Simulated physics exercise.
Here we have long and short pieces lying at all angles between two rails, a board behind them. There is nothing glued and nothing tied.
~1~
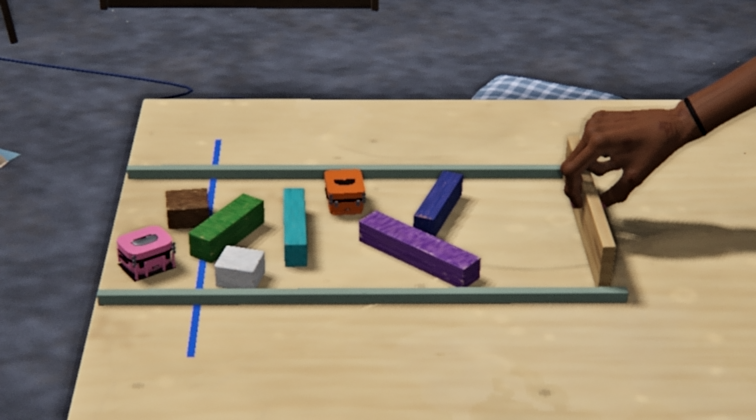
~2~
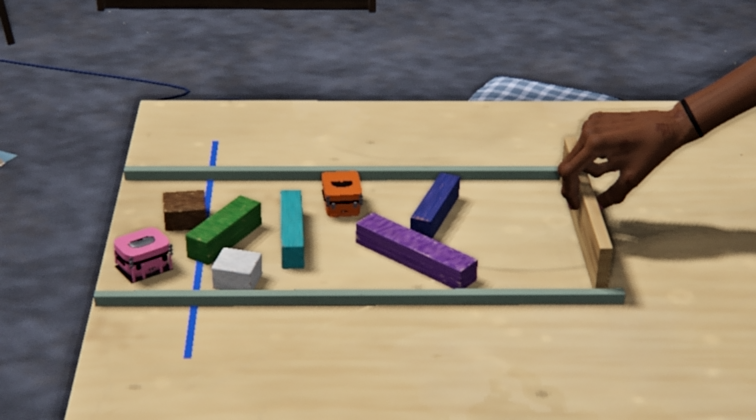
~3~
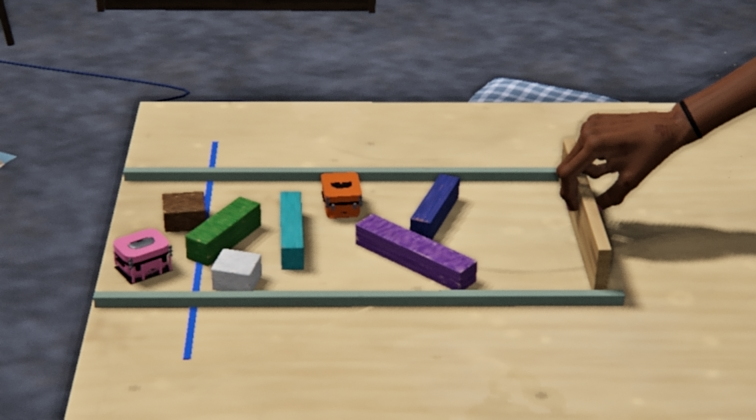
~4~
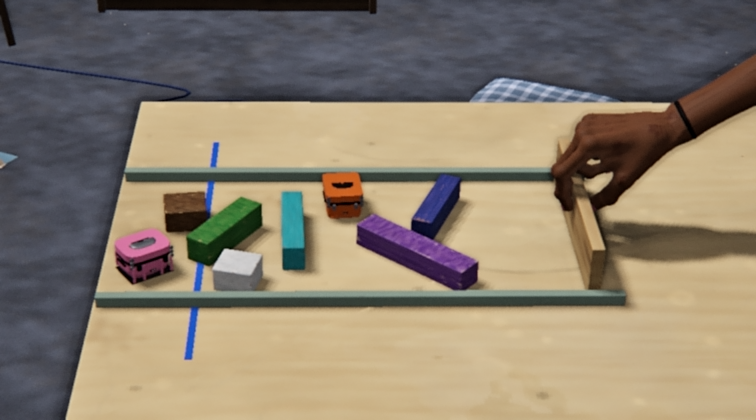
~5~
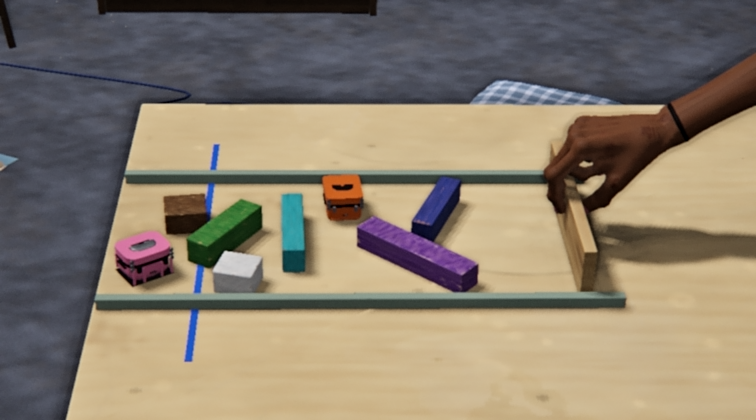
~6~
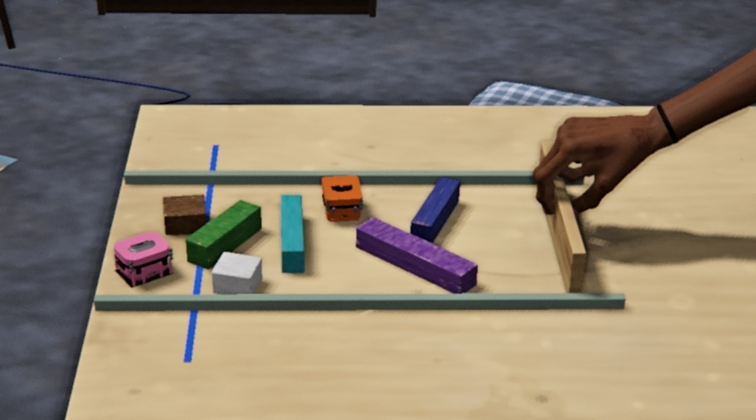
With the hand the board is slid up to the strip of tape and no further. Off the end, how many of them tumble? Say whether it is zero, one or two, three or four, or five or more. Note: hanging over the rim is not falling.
I would say one or two.
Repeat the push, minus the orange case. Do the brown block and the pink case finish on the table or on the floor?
Looking at each, the brown block drops away and the pink case drops away.
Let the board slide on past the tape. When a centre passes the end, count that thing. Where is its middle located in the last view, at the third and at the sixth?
Near (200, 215) first, near (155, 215) second.
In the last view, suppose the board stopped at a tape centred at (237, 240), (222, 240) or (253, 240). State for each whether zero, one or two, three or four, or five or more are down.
In order of the places: None at all; either one or two; not one.
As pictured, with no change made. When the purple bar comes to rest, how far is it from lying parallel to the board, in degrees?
I'd estimate about 15 degrees.
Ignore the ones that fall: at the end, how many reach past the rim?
I get 1.
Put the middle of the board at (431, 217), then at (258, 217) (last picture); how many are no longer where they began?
Moved so far: 2, later 8.
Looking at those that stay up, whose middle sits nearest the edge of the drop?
The green bar finishes closest.
A little later, none off yet; pink case at rest near (143, 259); brown block at rest near (185, 215); green bar at rest near (225, 234).
Next, none off yet; pink case at rest near (143, 259); brown block moving near (180, 214); green bar shifted a little near (207, 235).
When it is over, the number that fall off is one or two; down, brown block and pink case.
